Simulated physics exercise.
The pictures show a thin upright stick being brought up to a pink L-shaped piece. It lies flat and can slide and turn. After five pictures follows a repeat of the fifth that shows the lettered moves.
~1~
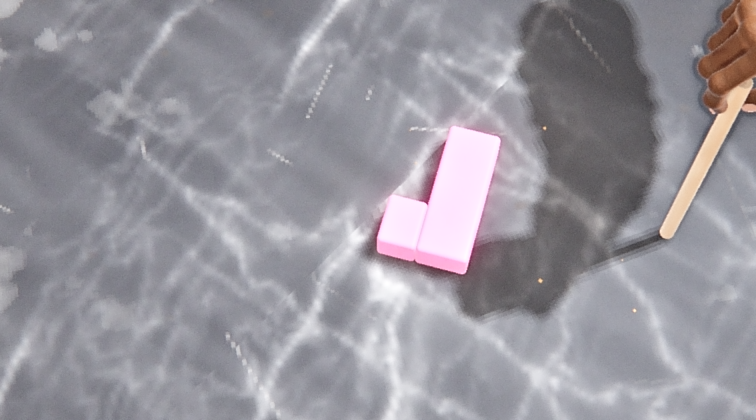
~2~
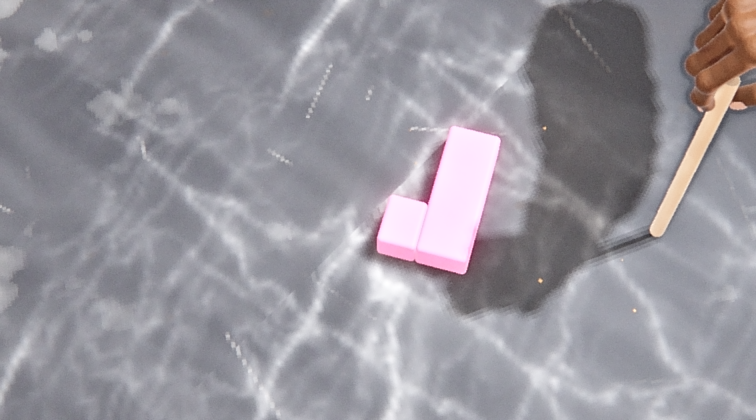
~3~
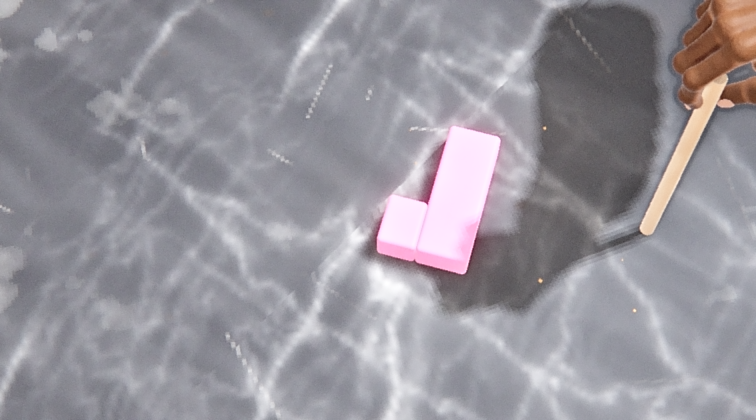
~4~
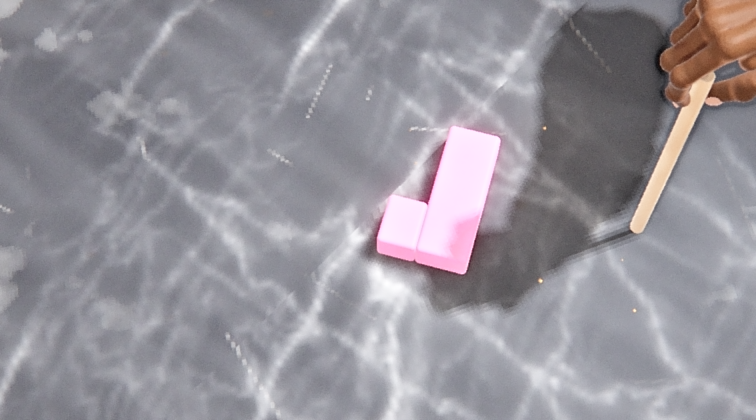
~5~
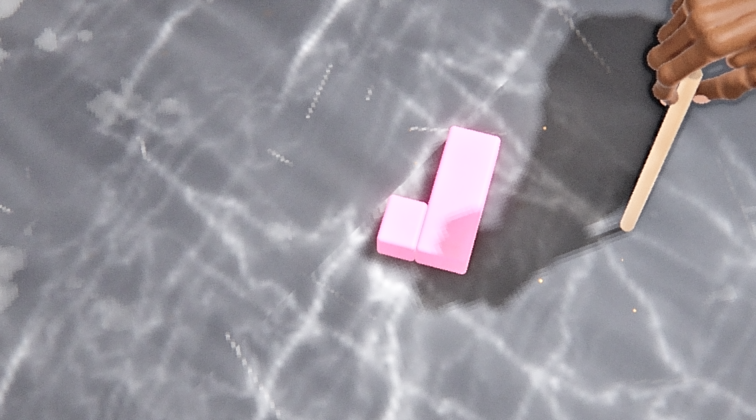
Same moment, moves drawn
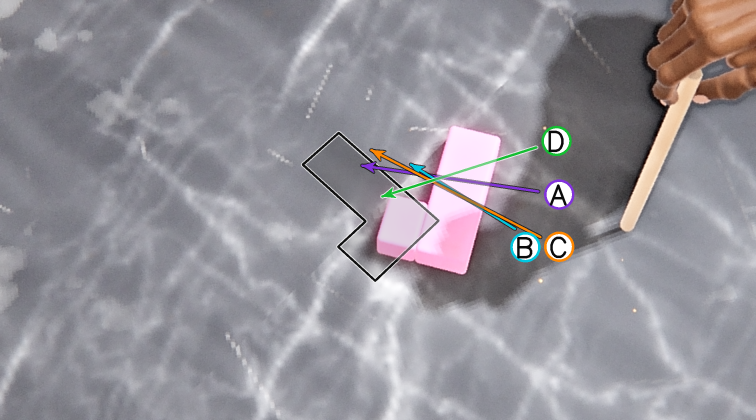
Pink L-shaped piece lying still on a marbled grey surface as a hand moves a thin stick slowly left towards it.
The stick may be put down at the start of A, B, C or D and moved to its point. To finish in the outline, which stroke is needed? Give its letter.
The stick should follow C.
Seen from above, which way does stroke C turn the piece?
It turns anticlockwise.
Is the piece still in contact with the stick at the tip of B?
At the end, yes.
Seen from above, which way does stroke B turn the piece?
It turns anticlockwise.
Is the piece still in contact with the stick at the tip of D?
Yes.
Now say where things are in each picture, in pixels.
The first picture shows pink L-shaped piece (459, 192).
The second picture shows pink L-shaped piece (459, 192).
The third picture shows pink L-shaped piece (459, 192).
The fourth picture shows pink L-shaped piece (459, 192).
The fifth picture shows pink L-shaped piece (459, 192).
On the marked copy, A from (538, 192) to (362, 166); B from (515, 229) to (411, 165); C from (541, 237) to (371, 150); D from (537, 147) to (382, 197).
Following C. Soon after the start, foot of the stick (477, 206), piece (447, 188).
Later, foot of the stick (417, 174), piece (389, 175).
In the end, foot of the stick (371, 151), piece (372, 176); it fills the outline.
As for the rest, A leaves the piece out of the outline, at (378, 196); B leaves the piece out of the outline, at (389, 172); D leaves the piece out of the outline, at (380, 216).
